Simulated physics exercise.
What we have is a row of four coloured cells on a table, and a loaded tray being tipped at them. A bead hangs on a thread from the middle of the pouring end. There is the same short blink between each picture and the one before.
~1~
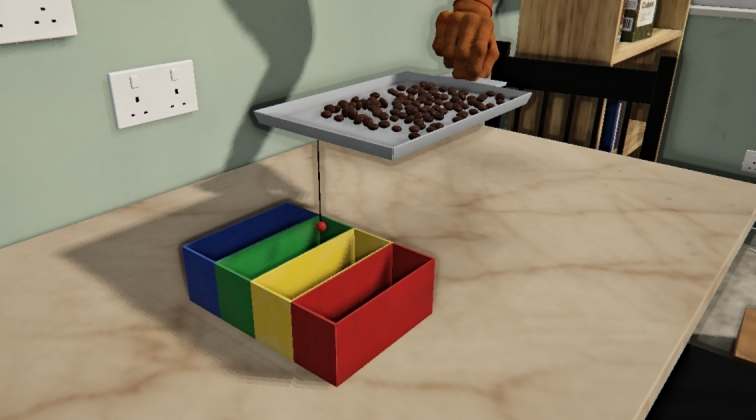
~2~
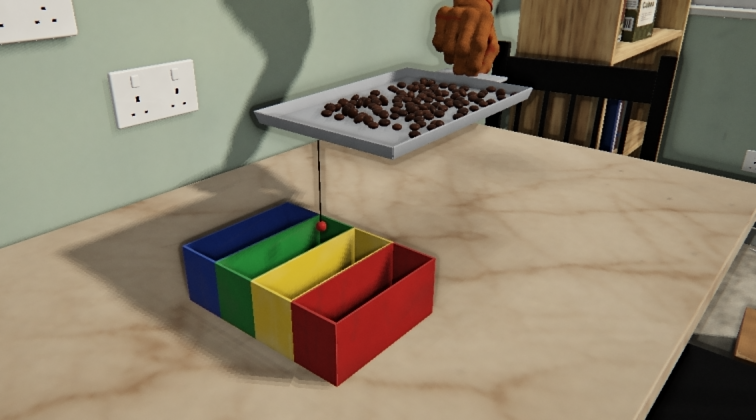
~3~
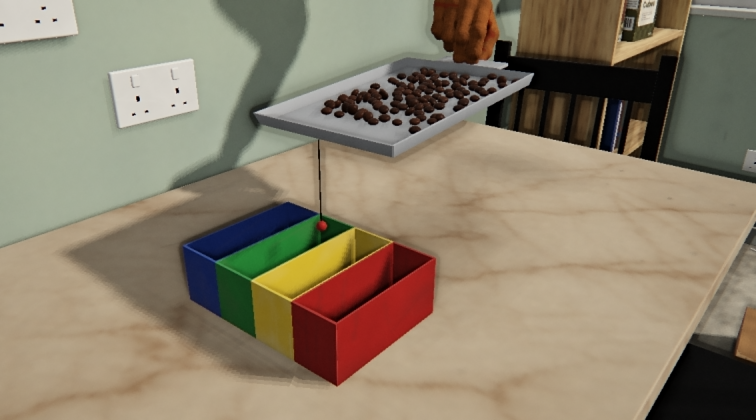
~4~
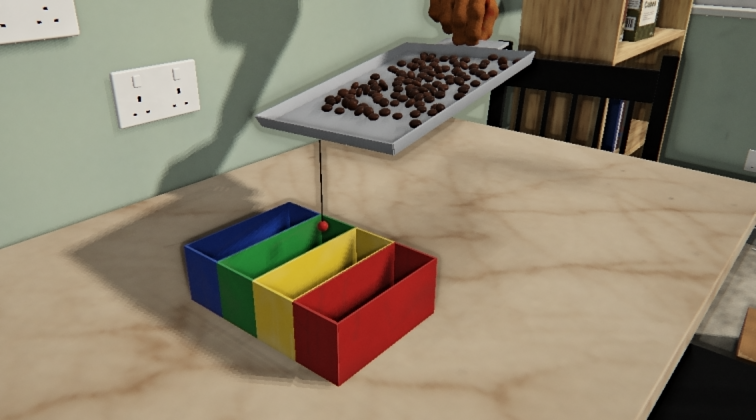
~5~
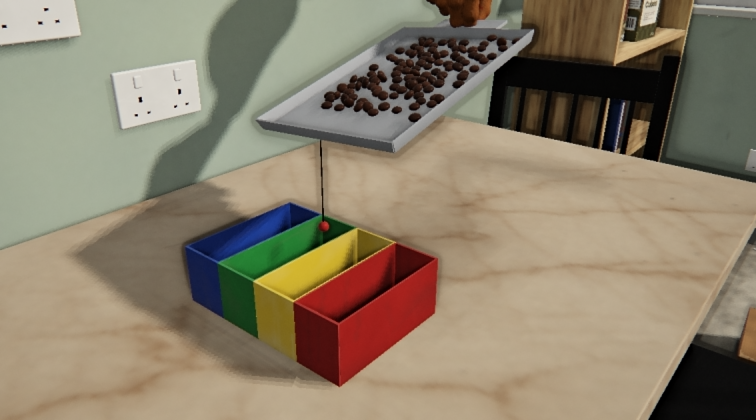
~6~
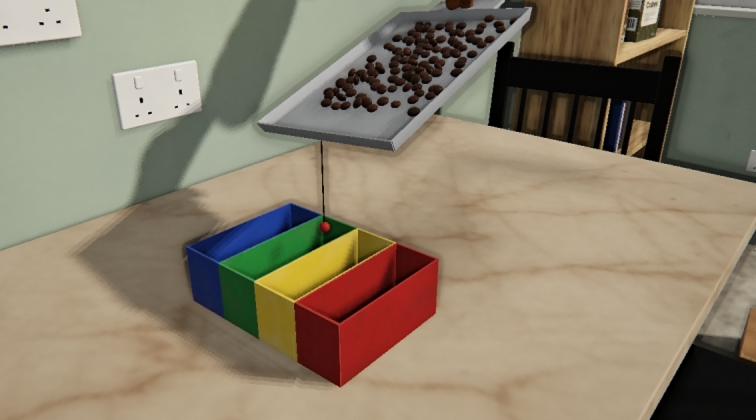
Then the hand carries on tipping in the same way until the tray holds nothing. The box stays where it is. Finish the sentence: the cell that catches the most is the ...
... Blue cell.
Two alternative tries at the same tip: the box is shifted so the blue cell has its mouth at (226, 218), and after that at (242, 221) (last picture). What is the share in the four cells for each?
About 100 in a hundred, then about 100 in a hundred.
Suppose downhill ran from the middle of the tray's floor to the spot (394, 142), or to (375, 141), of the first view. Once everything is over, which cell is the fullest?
First aim: The red one. Second aim: Red.
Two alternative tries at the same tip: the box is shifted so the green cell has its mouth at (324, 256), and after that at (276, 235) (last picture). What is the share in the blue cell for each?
First 30 per cent, second 40 per cent.
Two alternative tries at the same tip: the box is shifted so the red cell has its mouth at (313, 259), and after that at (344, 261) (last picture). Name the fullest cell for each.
That green cell, then that green cell.
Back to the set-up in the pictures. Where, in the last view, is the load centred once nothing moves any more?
Resting centre, last picture - approx. (243, 285).
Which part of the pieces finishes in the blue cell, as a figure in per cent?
Result: Around 60 in a hundred.
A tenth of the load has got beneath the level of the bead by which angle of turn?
70°, roughly.
Just after the last frame, tray tipped steeply; roughly two thirds on the tray; just a few in the blue cell; roughly a quarter falling or outside the box.
A moment on, tray tipped past a quarter turn; roughly half in the blue cell; roughly a quarter in the green cell; just a few in the yellow cell; just a few in the red cell; roughly a quarter falling or outside the box.
Further on, tray tipped past a quarter turn; roughly two thirds in the blue cell; roughly a quarter in the green cell; about a tenth in the yellow cell; just a few in the red cell; about a tenth falling or outside the box.
When it is over, tray tipped past a quarter turn; roughly two thirds in the blue cell; roughly a quarter in the green cell; about a tenth in the yellow cell; just a few in the red cell; about a tenth outside the box.
